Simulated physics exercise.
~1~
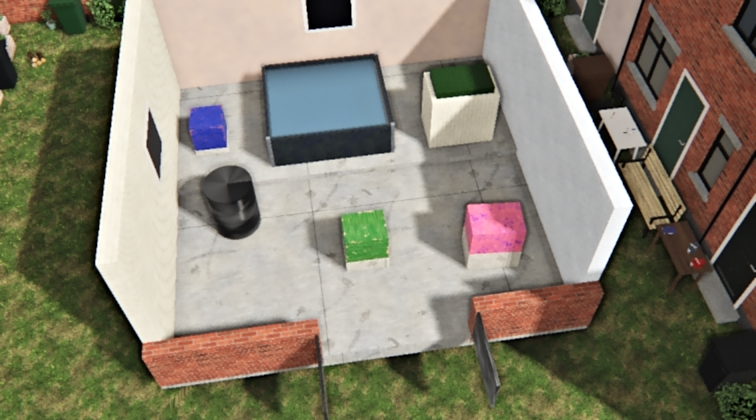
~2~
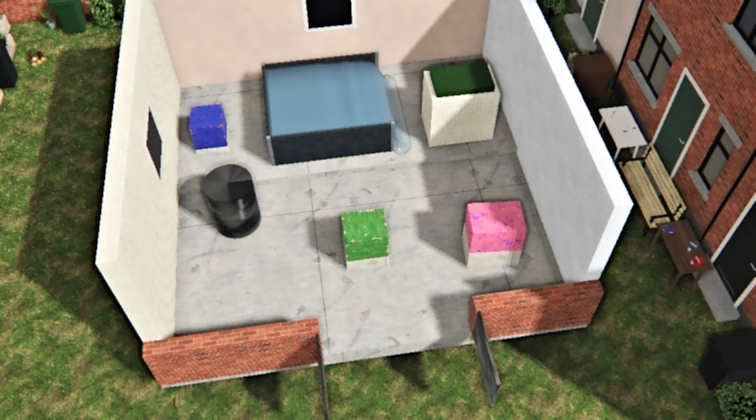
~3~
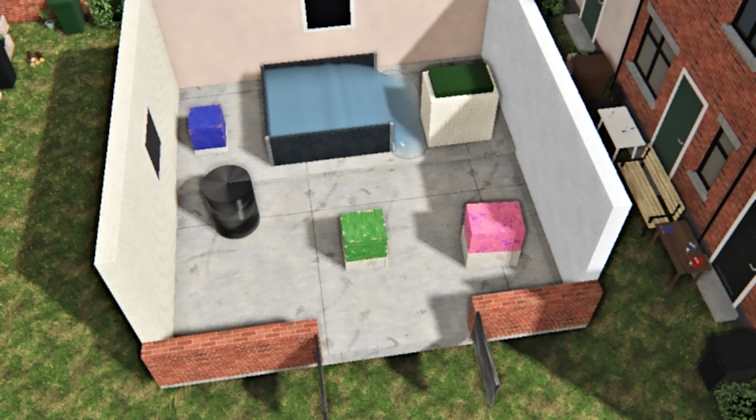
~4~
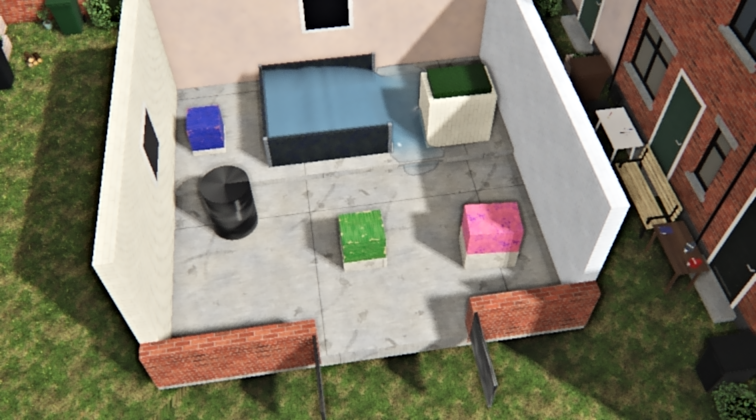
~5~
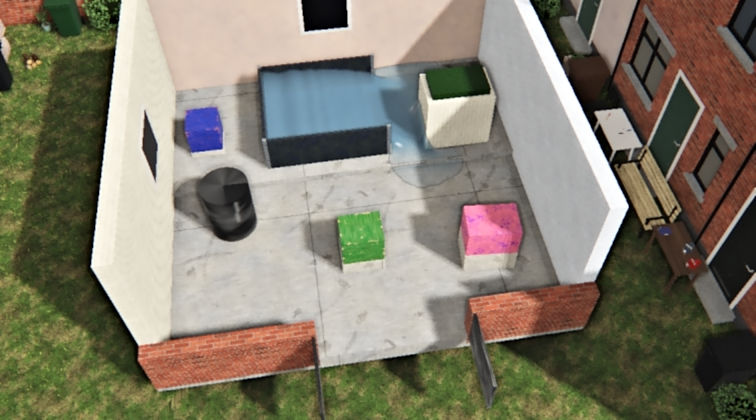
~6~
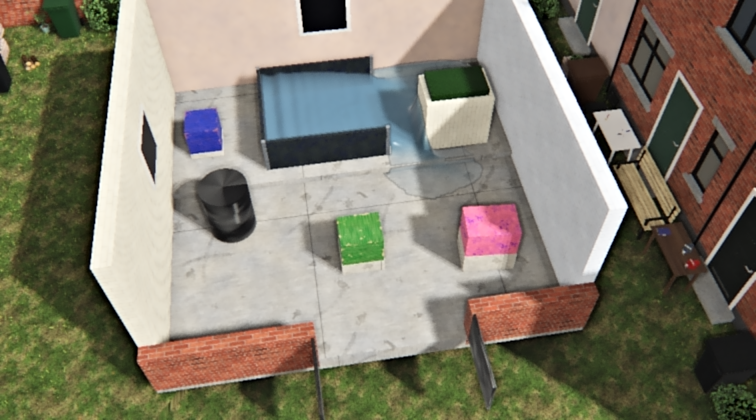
The footage shows a walled yard with a large tank of blue water among colored blocks and a black cylinder; water pours from the tank's right side, runs beside the cream block, and spreads forward across the gray floor.
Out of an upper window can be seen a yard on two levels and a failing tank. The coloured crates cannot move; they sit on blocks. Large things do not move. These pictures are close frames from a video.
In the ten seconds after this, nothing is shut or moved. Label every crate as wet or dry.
Pink crate: Dry; blue crate: Dry; green crate: Dry.
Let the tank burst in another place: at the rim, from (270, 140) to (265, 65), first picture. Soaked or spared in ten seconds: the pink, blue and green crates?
Result: Pink crate is left untouched, blue crate gets overtopped, green crate is left untouched.
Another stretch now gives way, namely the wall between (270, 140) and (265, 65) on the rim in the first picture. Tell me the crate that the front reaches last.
The pink-painted one.
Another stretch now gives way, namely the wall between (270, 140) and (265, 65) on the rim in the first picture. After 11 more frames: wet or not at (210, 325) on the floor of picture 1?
At that place: Flooded.
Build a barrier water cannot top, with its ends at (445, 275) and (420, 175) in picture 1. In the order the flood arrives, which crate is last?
I'd go with the crate marked blue.
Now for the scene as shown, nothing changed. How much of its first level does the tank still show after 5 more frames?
It works out to roughly 54 percent.
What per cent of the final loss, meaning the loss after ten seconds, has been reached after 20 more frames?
By my reckoning, 25 %.
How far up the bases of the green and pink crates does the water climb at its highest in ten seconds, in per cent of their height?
Taking them in the order asked, 60 percent and 50 percent.
A moment on, water covers 25 % of the floor; the pink crate water round its plinth, the blue crate not reached, the green crate not reached.
Next, water covers 40 % of the floor; the pink crate water round its plinth, the blue crate not reached, the green crate water round its plinth.
Then, water covers 50 % of the floor; the pink crate water round its plinth, the blue crate not reached, the green crate water round its plinth.
Later, water covers 75 % of the floor; the pink crate water round its plinth, the blue crate water round its plinth, the green crate water round its plinth.
In the end, water covers 90 % of the floor; the pink crate stayed above the water, the blue crate stayed above the water, the green crate stayed above the water.
